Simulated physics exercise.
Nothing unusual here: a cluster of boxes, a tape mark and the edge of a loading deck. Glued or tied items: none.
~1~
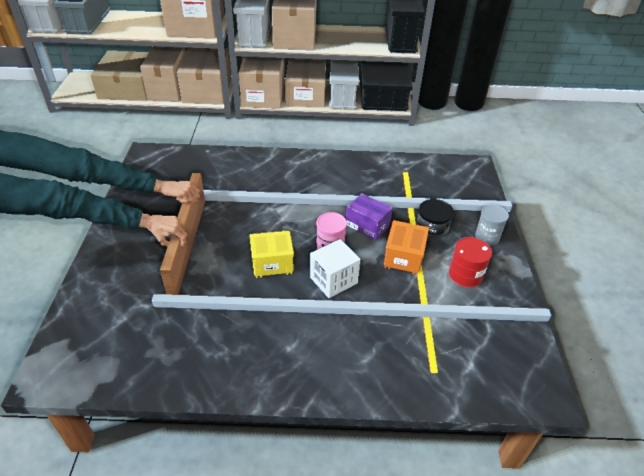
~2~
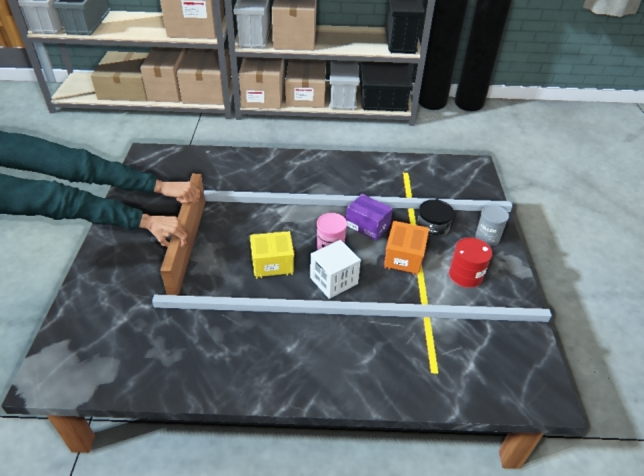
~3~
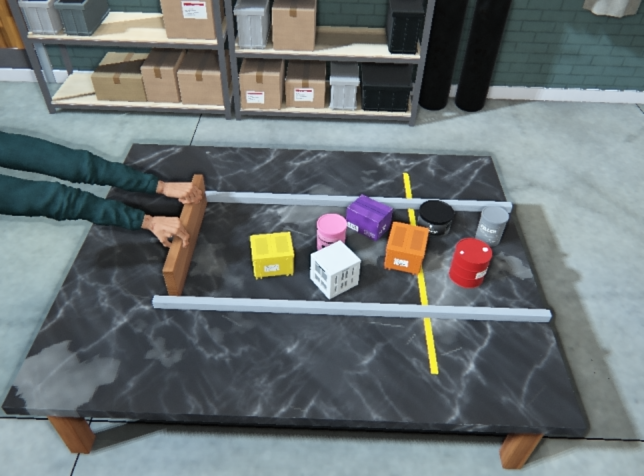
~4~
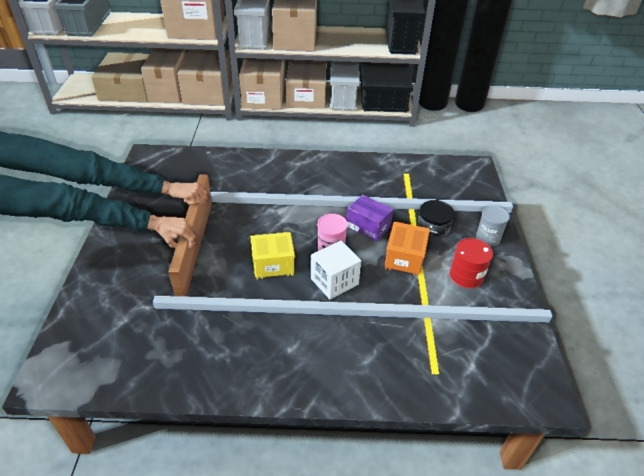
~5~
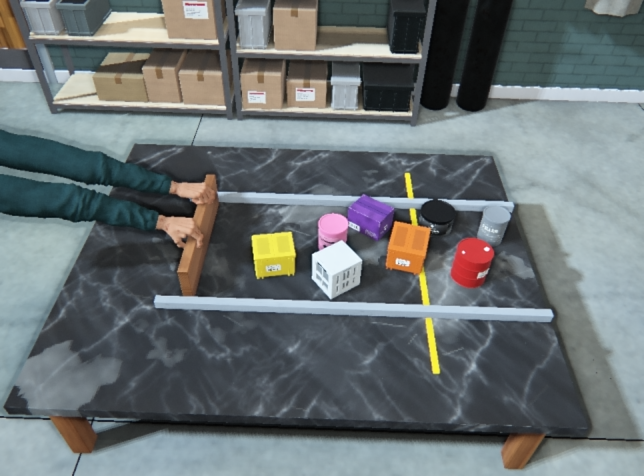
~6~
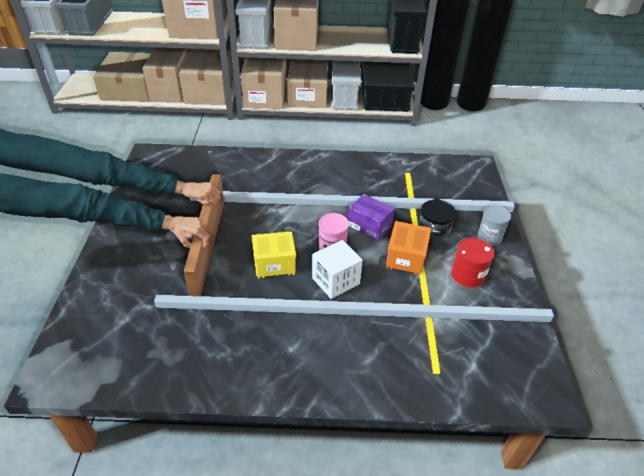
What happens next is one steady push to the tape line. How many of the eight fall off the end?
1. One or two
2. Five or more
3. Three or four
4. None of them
None of them.
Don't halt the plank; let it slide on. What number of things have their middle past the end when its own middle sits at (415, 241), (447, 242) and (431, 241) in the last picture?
First 0, then 0, finally 0.
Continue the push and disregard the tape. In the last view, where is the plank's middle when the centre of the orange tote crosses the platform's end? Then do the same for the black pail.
Orange tote over the end: About (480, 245). Black pail over the end: About (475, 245).
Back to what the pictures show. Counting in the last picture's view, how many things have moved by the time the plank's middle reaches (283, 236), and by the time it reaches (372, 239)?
It comes to 2 for the first spot, 5 for the other.
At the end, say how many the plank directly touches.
3 end up touching it.
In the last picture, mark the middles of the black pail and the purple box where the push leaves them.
Around (472, 214), then around (436, 212).
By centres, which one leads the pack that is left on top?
It's the grey pail.
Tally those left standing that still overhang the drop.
The tally is 0.
Soon after, none off yet; grey pail at rest near (493, 226); red canister at rest near (472, 263); black pail at rest near (437, 219).
At rest, the number that fall off is zero.
